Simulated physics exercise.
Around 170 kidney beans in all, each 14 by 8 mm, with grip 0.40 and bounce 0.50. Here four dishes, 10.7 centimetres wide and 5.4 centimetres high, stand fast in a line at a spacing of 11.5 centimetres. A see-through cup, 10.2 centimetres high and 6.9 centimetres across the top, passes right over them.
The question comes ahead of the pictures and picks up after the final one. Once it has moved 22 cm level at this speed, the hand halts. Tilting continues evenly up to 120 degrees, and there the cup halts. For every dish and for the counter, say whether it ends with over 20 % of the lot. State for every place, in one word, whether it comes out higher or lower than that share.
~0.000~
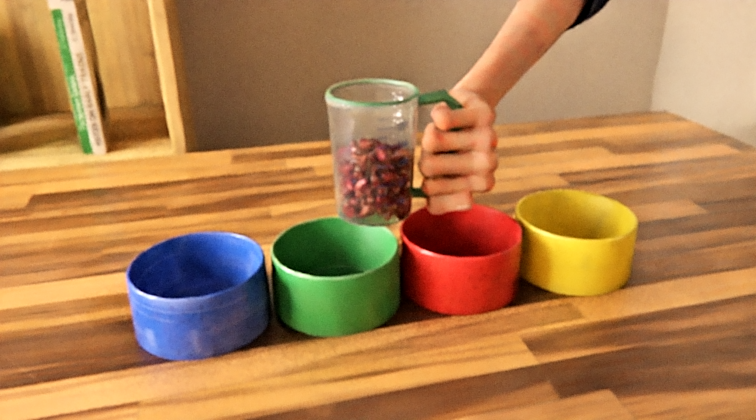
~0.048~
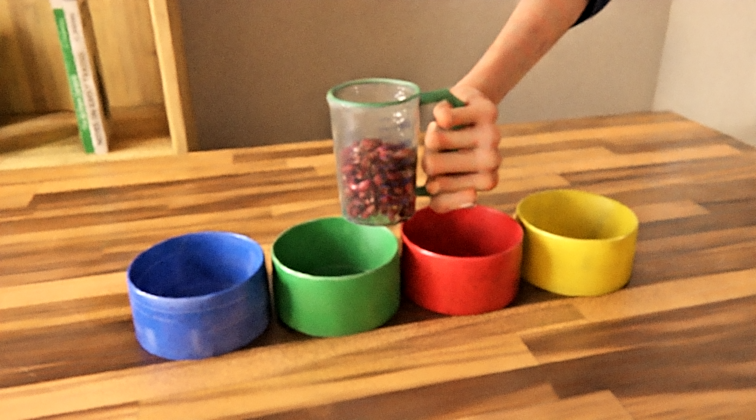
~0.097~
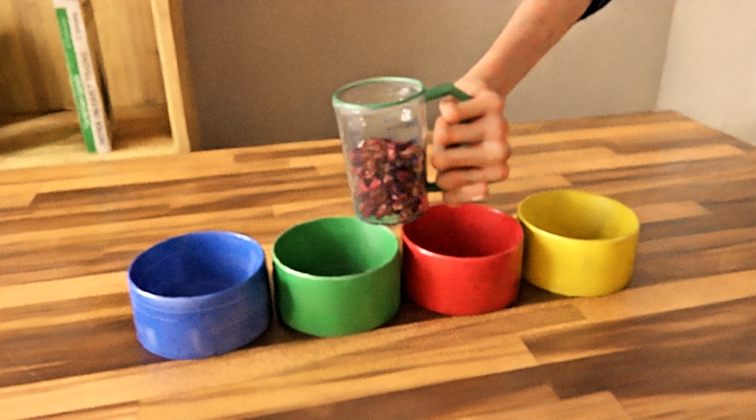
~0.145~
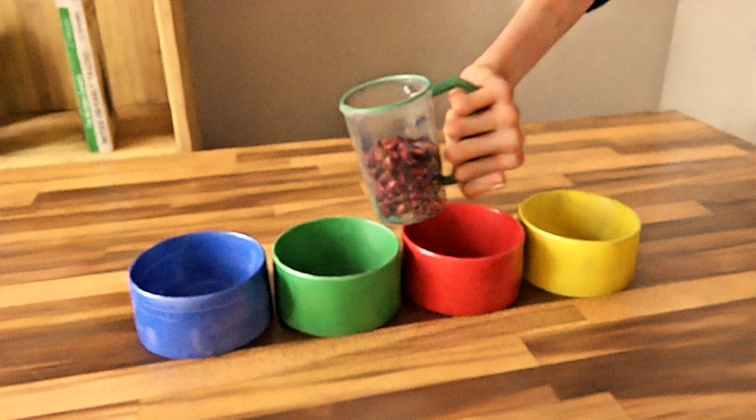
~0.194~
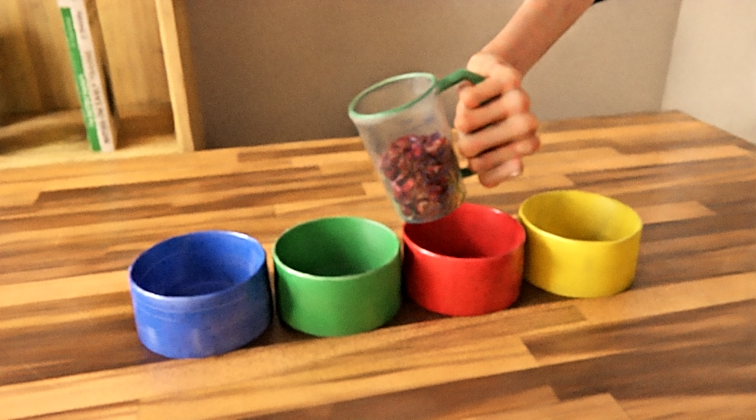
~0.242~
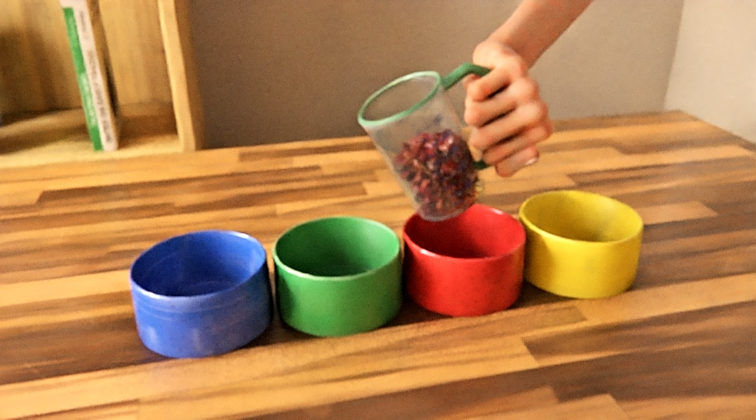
Red: Lower, blue: Lower, green: Lower, yellow: Higher, counter: Lower.
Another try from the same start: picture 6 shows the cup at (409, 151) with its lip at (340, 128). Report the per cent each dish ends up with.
Red: 100 / blue: 0 / green: 0 / yellow: 0.
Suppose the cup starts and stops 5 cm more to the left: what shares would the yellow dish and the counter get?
Yellow 0, counter 0.
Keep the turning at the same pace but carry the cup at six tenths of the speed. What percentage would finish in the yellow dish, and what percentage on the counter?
Then the yellow dish gets 0 and the counter 0.
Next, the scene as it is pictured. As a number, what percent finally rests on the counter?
Estimate: Close to 0 %.
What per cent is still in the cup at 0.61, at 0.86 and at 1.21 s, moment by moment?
Close to 100, 90 and 20 per cent respectively.
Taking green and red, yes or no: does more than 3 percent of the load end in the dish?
So green is a miss and red is a pass.
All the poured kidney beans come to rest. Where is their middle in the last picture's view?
Resting centre estimate: Around (558, 254).
Then, at 0.61 s, tilt 81 degrees; cup holds 100 %.
After 0.86 s, tilt 117 degrees; cup holds 90 %, red 5 %, yellow 5 %.
After 1.21 s, tilt 120 degrees; cup holds 20 %, red 5 %, yellow 70 %.
In the end, at 2.0 s, red 5 %, blue 0 %, green 0 %, yellow 90 %, counter 0 %.
